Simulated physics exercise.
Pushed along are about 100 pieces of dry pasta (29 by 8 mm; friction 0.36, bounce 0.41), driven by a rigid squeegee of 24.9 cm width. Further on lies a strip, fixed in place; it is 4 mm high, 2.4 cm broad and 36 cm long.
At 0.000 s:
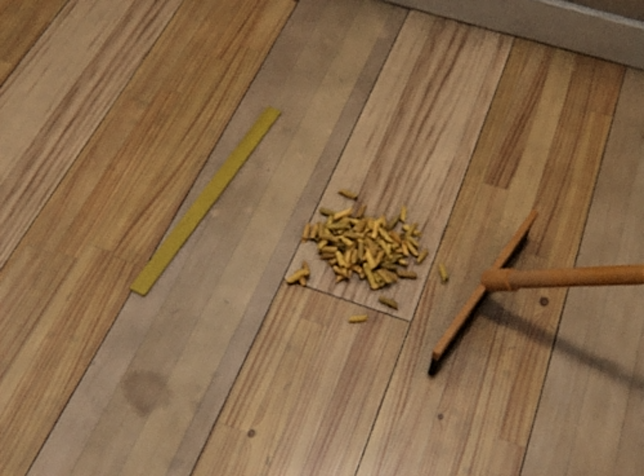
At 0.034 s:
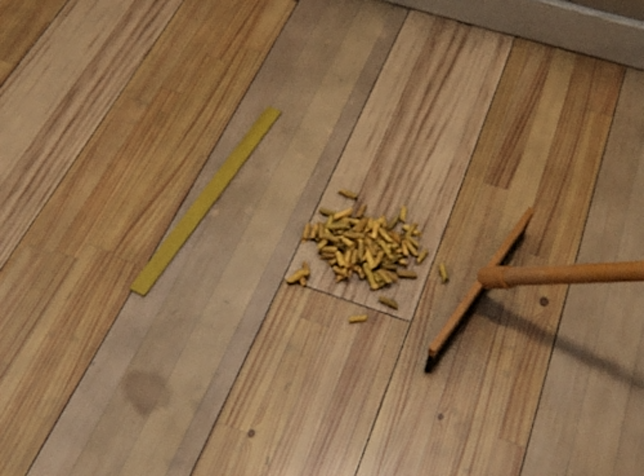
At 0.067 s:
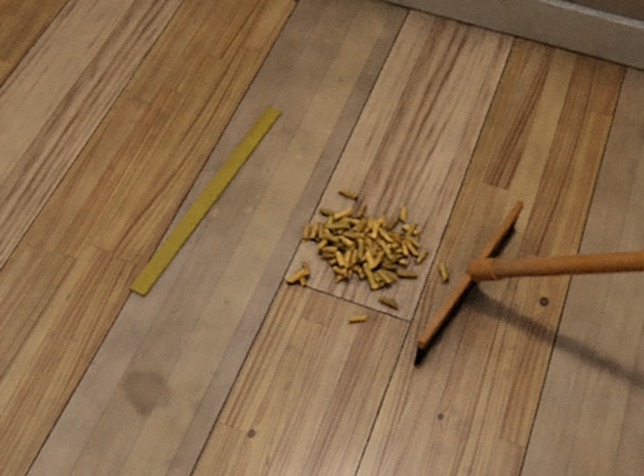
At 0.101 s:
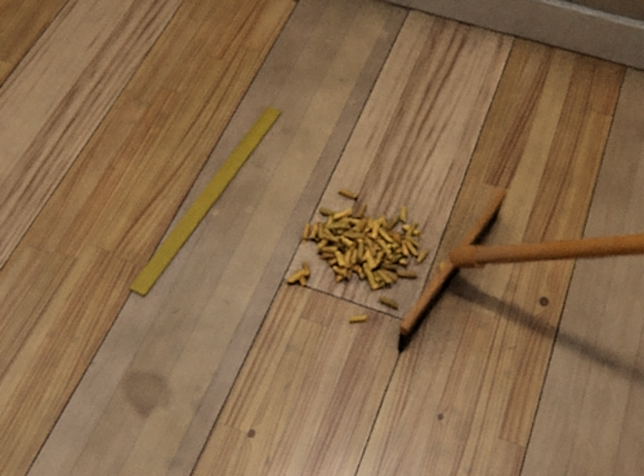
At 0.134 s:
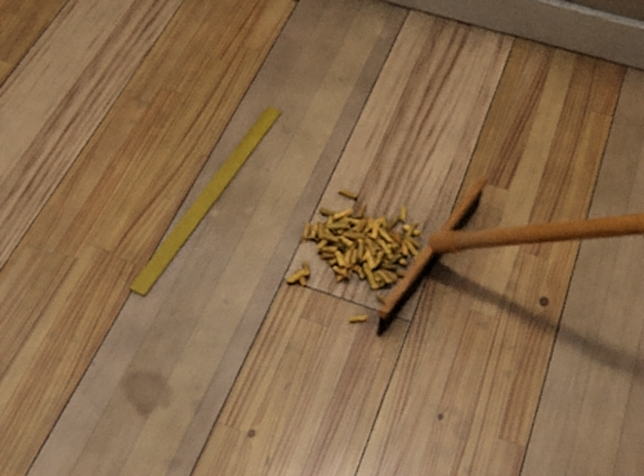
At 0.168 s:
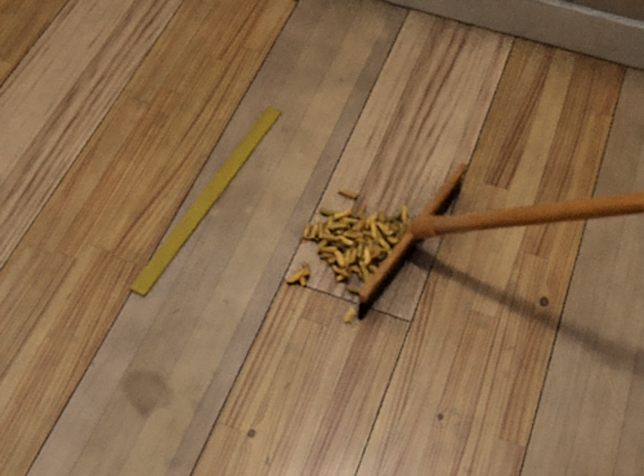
At first, a loose pile of short yellowish pasta pieces lies on a wooden floor between a flat yellow-green strip and a long-handled wooden squeegee. The squeegee slides left across the boards, reaches the pile's right edge, and pushes the nearest pieces leftward, bunching them closer together while the strip stays still.
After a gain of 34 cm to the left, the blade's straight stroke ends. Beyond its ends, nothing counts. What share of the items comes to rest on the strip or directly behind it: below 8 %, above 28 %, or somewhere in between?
Above 28 %.
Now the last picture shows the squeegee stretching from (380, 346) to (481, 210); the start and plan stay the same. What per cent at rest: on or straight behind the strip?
It ends up over 5.
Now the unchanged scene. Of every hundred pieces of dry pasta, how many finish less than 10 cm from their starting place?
I'd put it at close to 0 percent.
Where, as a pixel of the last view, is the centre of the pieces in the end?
(224, 149).
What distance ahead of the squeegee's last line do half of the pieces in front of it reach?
About 8 cm from the line.
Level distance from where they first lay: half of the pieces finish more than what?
28 cm.
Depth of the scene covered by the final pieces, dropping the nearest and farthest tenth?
It spans about 24 cm.
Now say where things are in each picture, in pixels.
The first picture shows squeegee from (436, 355) to (532, 218); moved 0.0 cm; pieces shifted so far, 0; middle of the spill at (364, 241); strip at (210, 194).
The second picture shows squeegee from (433, 352) to (529, 215); moved 0.6 cm; pieces shifted so far, 0; middle of the spill at (364, 241).
The third picture shows squeegee from (422, 343) to (518, 208); moved 2.2 cm; pieces shifted so far, 0; middle of the spill at (364, 241).
The fourth picture shows squeegee from (404, 329) to (501, 197); moved 5.0 cm; pieces shifted so far, 0; middle of the spill at (364, 241).
The fifth picture shows squeegee from (383, 313) to (482, 184); moved 8.2 cm; pieces shifted so far, 2; middle of the spill at (364, 241).
The sixth picture shows squeegee from (363, 297) to (462, 171); moved 11.5 cm; pieces shifted so far, 33; middle of the spill at (356, 236); strip at (210, 194). Its speed is about 0.97 m/s, heading 21 degrees away from the viewer.
Then, at 0.35 s, squeegee 29 cm from its start, spill 19 cm wide; elsewhere 100 %.
Then, at 0.52 s, squeegee 37 cm from its start, spill 27 cm wide; on or straight behind the strip 60 %, elsewhere 40 %.
After 0.68 s, squeegee 37 cm from its start, spill 31 cm wide; on or straight behind the strip 55 %, elsewhere 45 %.
At rest (1.9 s), on or straight behind the strip 55 %, elsewhere 45 %.
